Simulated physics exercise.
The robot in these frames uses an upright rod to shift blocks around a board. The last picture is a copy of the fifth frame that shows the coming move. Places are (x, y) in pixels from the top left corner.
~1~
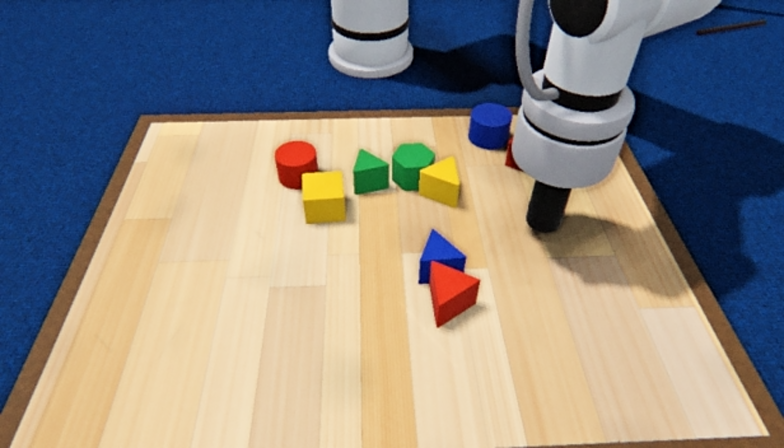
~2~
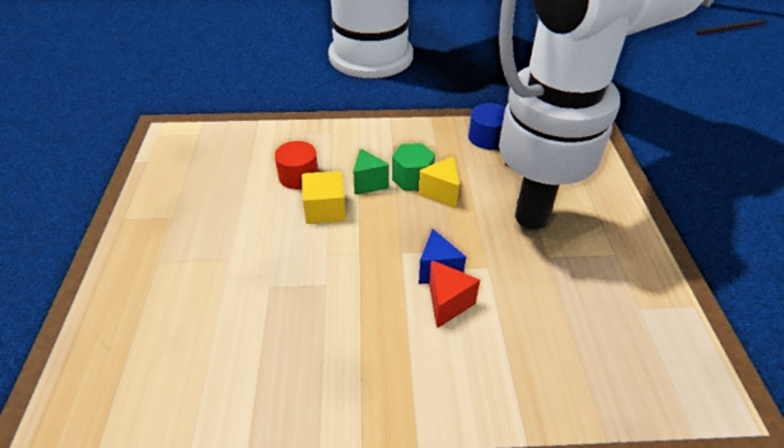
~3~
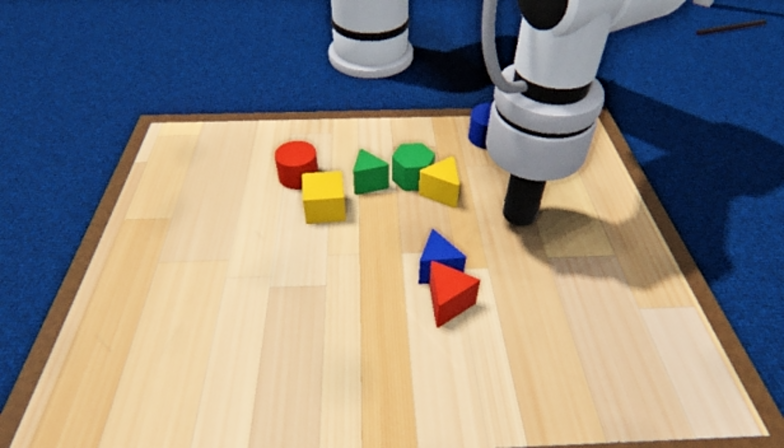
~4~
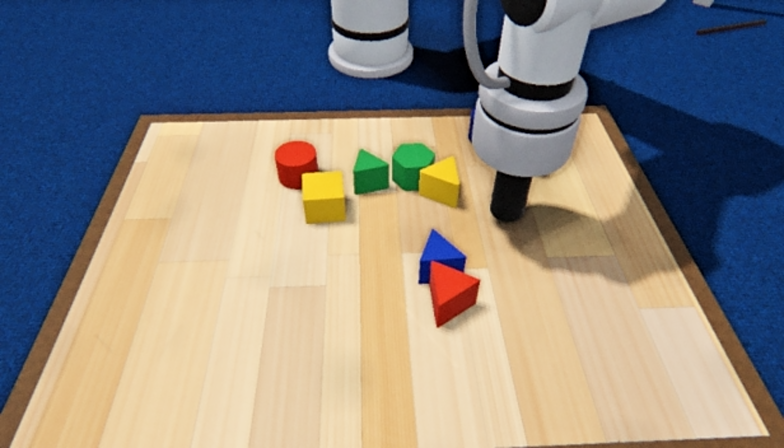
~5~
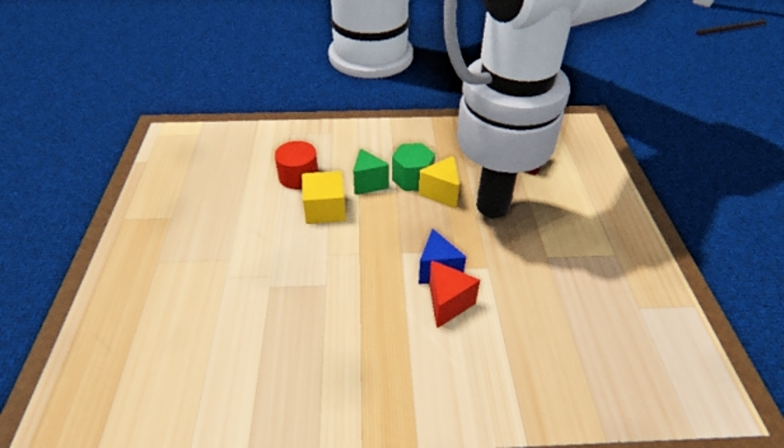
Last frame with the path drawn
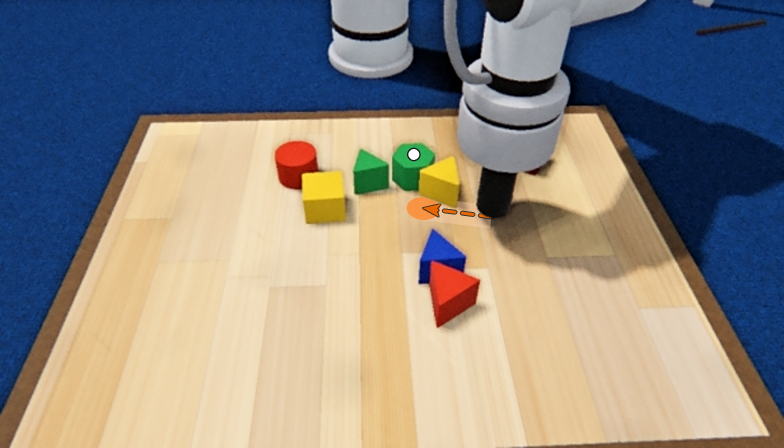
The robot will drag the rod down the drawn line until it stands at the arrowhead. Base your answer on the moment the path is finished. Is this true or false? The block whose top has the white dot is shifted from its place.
It is true.
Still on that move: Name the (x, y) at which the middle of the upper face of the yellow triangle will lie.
The middle of its upper face should be somewhere near (410, 162).
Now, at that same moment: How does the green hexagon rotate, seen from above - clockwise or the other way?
It spins with the clock.
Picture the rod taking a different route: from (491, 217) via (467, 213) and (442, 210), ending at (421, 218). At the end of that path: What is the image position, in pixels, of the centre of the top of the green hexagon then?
It is at (401, 146).
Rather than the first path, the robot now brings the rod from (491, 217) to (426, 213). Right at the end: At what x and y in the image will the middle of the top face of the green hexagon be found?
I think it will end close to (402, 143).
Drawn move, from (491, 217) directly to (423, 208); the dot is on the green hexagon.
What follows on the original path. Halfway along, rod (458, 203); green hexagon (408, 150); yellow triangle (433, 167).
At the end, rod (424, 199); green triangle still; green hexagon (399, 140), turned 30° clockwise; yellow triangle (410, 162), turned 35° clockwise.
